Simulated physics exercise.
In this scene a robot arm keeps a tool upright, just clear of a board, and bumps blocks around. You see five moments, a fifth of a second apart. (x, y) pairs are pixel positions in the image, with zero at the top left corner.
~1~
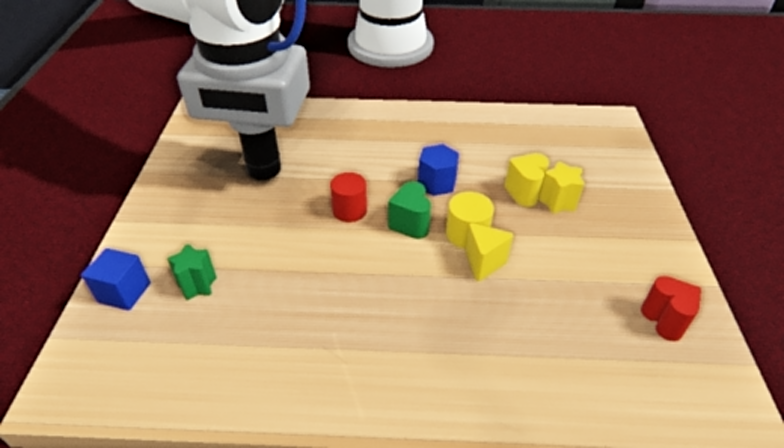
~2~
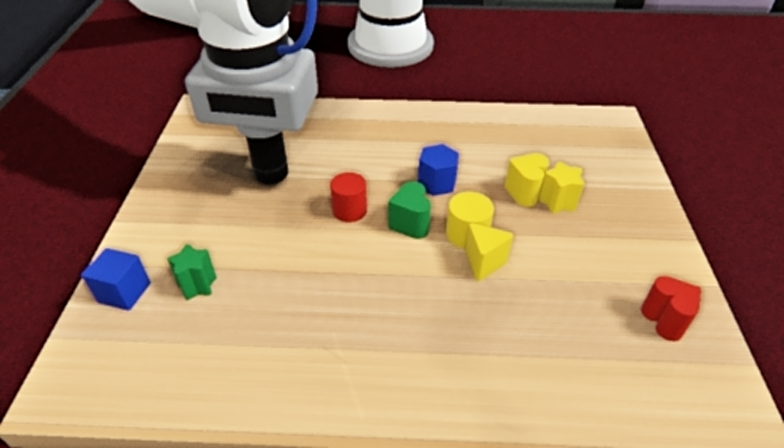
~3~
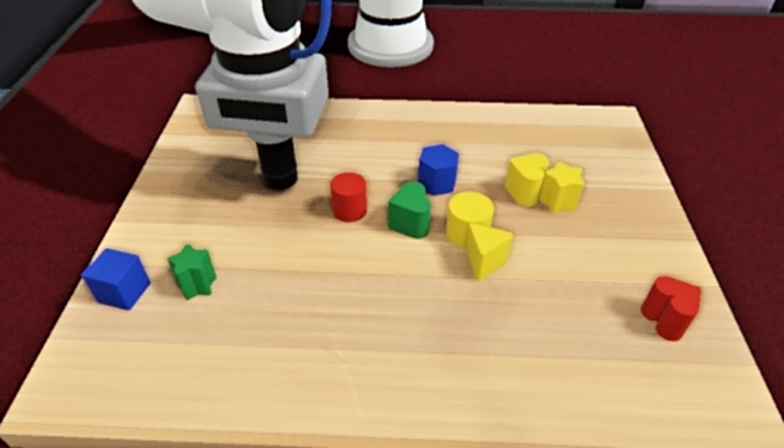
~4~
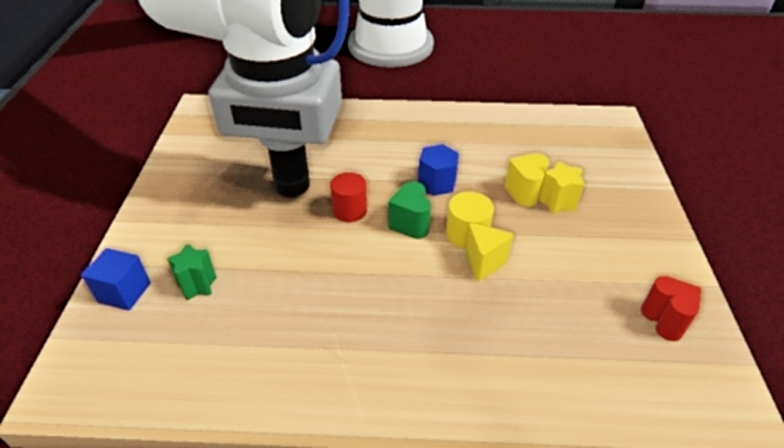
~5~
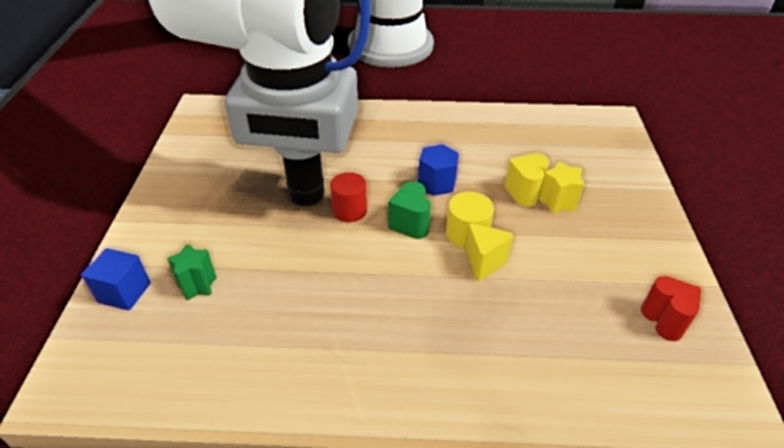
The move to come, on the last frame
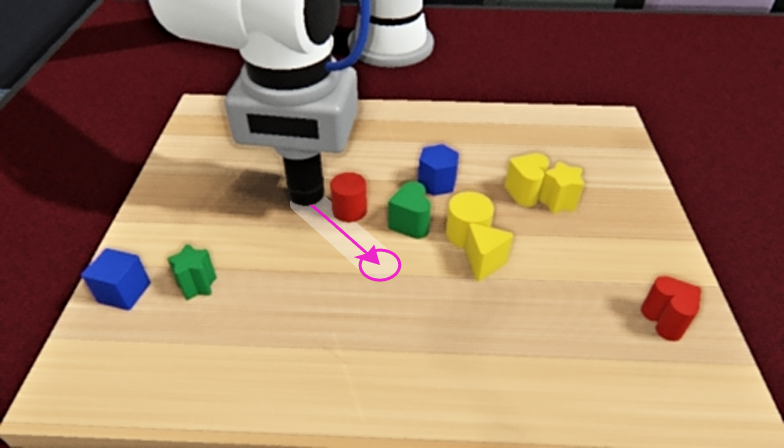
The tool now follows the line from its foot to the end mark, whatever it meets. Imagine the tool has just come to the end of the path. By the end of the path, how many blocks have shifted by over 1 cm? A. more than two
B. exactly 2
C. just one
Letter C.
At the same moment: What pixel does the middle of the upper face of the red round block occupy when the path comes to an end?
I'd guess (371, 188).
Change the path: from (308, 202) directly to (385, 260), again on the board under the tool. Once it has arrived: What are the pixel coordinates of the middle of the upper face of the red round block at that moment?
It sits at (377, 189).
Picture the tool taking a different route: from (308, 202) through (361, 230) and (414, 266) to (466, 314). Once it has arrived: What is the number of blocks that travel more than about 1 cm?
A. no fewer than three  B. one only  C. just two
I'll go with C - just two.
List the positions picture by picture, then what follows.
The first picture shows tool's lower end at (265, 170); red round block at (348, 183); green heart at (412, 197).
The second picture shows tool at (272, 174); blocks still.
The third picture shows tool at (281, 180); blocks still.
The fourth picture shows tool at (293, 187); blocks still.
The fifth picture shows tool at (307, 195); red round block at (348, 183); green heart at (412, 197).
Drawn move, straight from (308, 202) to (380, 265).
What follows on the original path. One third of the way, tool at (330, 214); red round block at (365, 187).
Two thirds of the way, tool at (354, 235); red round block at (371, 188).
At the end, tool at (380, 257); red round block at (371, 188); green heart still.
